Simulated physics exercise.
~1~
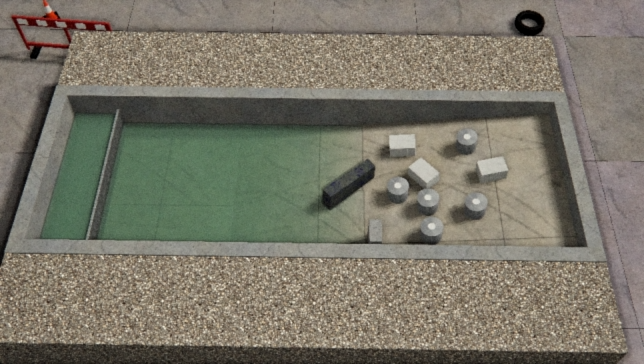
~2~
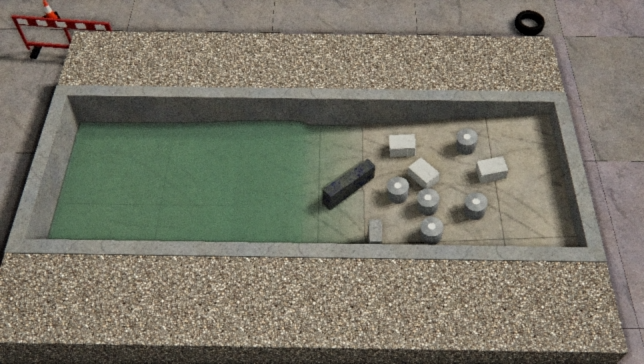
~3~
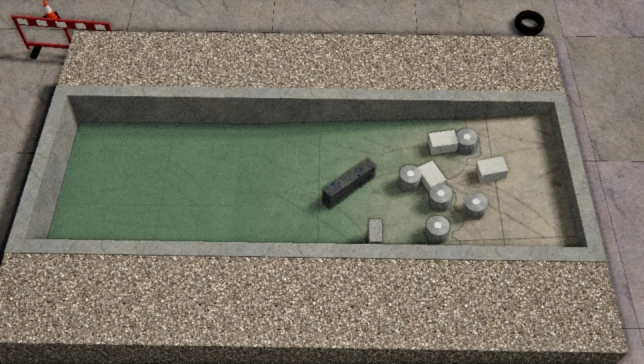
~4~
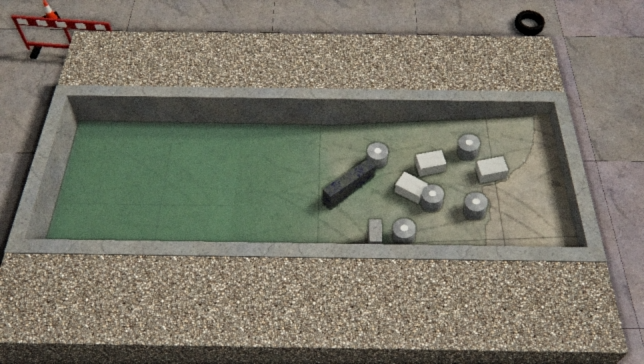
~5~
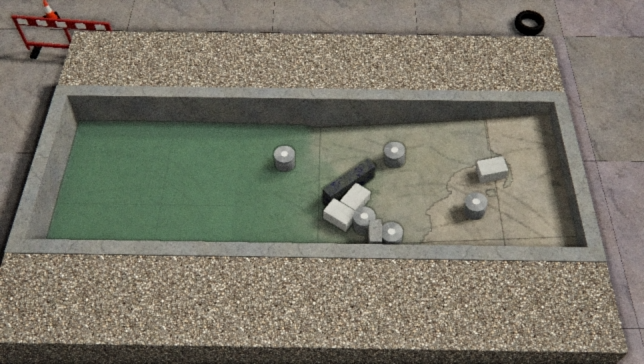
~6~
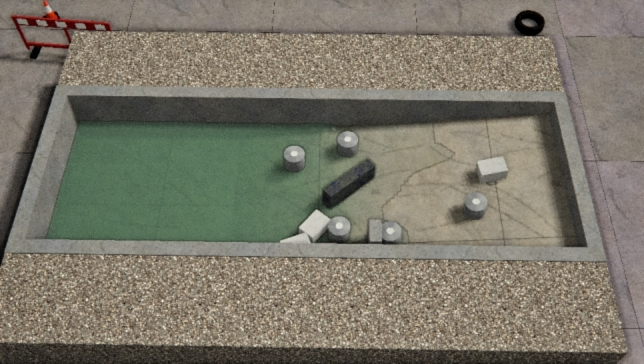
Green water, released when a barrier near the left end of a concrete basin vanished, spread right among pale tubs and crates, nudged some along, then drew back, carrying most of them left past a dark block, while one crate and one tub stayed put.
